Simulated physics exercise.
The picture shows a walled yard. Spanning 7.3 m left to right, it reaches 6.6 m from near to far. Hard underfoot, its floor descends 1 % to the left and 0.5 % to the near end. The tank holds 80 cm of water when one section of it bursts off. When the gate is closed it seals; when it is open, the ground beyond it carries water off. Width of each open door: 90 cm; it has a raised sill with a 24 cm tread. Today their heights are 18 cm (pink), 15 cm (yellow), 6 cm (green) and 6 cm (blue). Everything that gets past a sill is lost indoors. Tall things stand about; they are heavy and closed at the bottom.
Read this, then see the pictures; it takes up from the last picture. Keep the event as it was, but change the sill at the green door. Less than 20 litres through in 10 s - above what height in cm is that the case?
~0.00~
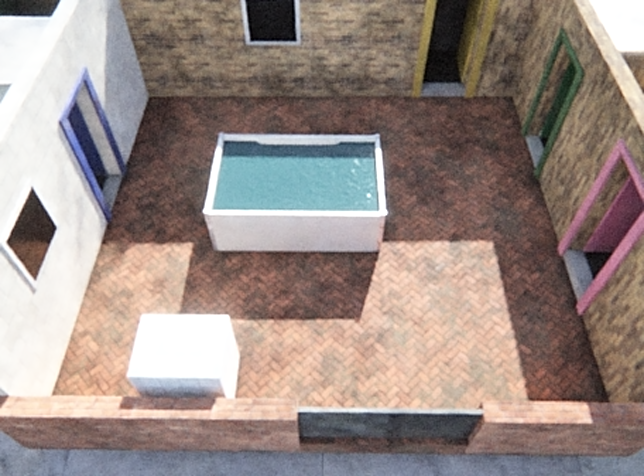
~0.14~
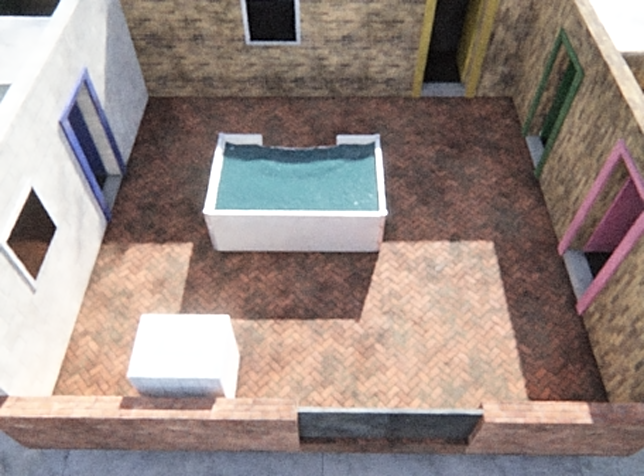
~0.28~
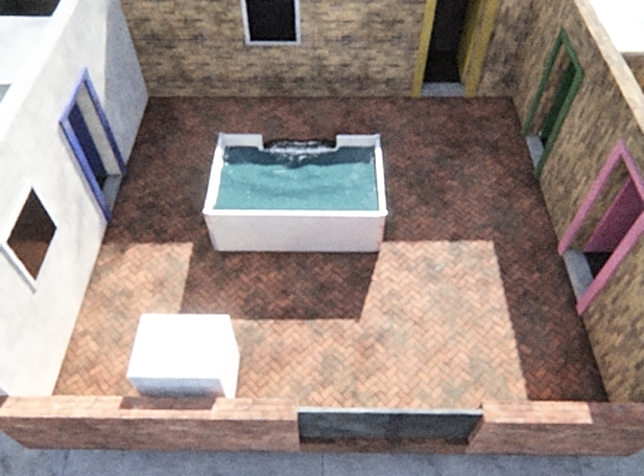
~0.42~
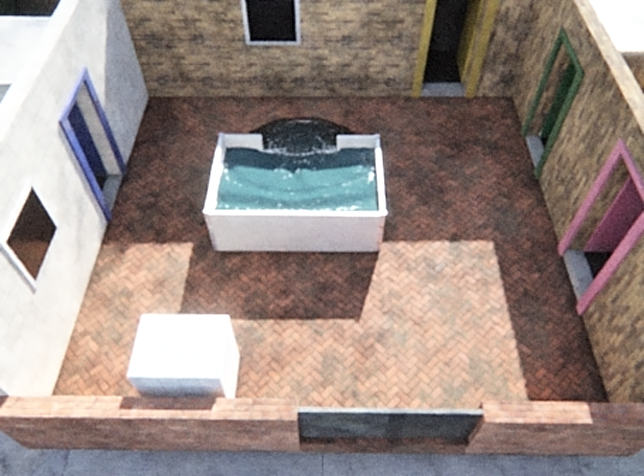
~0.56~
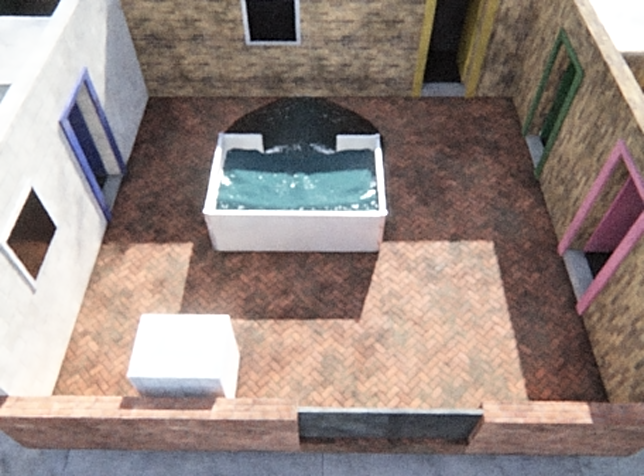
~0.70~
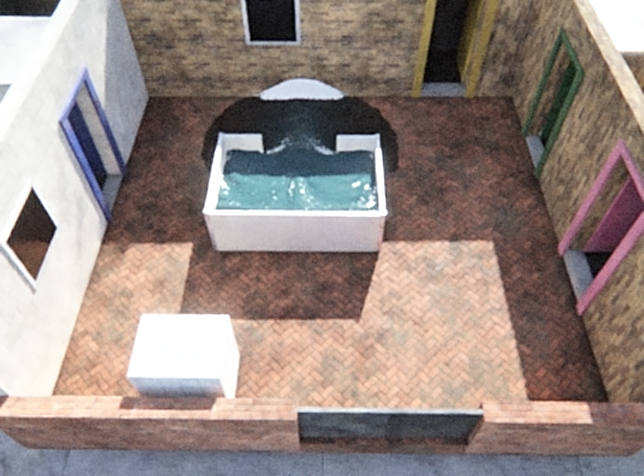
Above about 12 cm.
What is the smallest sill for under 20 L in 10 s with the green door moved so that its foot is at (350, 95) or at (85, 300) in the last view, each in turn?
You'd want about 31 cm there first, then about 10.0 cm.
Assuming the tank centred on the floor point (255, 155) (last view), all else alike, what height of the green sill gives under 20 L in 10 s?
In this case, 16 cm or so.
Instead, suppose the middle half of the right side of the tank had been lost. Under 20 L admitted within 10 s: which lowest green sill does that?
Required height: Approx. 18 cm.
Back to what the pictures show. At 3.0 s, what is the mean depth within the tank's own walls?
The average depth is some 31 cm.
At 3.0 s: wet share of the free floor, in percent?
About 40 per cent.
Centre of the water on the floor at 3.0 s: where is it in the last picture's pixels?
The water's centre is at about (299, 157).
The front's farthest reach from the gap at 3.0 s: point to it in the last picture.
Pixel: About (509, 100).
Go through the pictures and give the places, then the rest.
The tank at (297, 176) is whole and still, 80 cm deep; the green door at (549, 110) is dry, in the first picture.
The front is at a hidden place, 0.4 m from the gap on the far side; 0.4 m2 of floor is wet, 80 cm left at the back, in the second picture.
Water pours out on the far side and has run 0.8 m, to a hidden place; about 13 cm deep outside, 79 cm at the back, in the third picture.
The gap is on the far side, the front 1.4 m out at (281, 121); the back of the tank holds 71 cm, in the fourth picture.
The front is at (292, 98), 2.2 m from the gap on the far side; 4.6 m2 of floor is wet, 69 cm left at the back, in the fifth picture.
The front is at (250, 98), 2.2 m from the gap on the far side; 6.0 m2 of floor is wet, 72 cm left at the back; 2.5 m in a straight line remain to the green door at (549, 110), in the sixth picture.
After 1.4 s water covers 20 % of the floor, deepest (49 cm) near (291, 105); it has not reached the green door.
After 3.0 s water covers 40 % of the floor, deepest (34 cm) near (156, 105); 15 cm at the green door, 10 litres in over its 6 cm sill.
After 10.0 s water covers 100 % of the floor, deepest (16 cm) near (315, 252); 4 cm at the green door, 89 litres in over its 6 cm sill.
At the green door as built, the water arrived by 2.4 s and peaked near 15 cm at 3.2 s.
Run again over the same 10 s with other heights there, 32 litres in over 10.5 cm, 9 litres over 14 cm. The limit of 20 litres is kept from about 12 cm up.
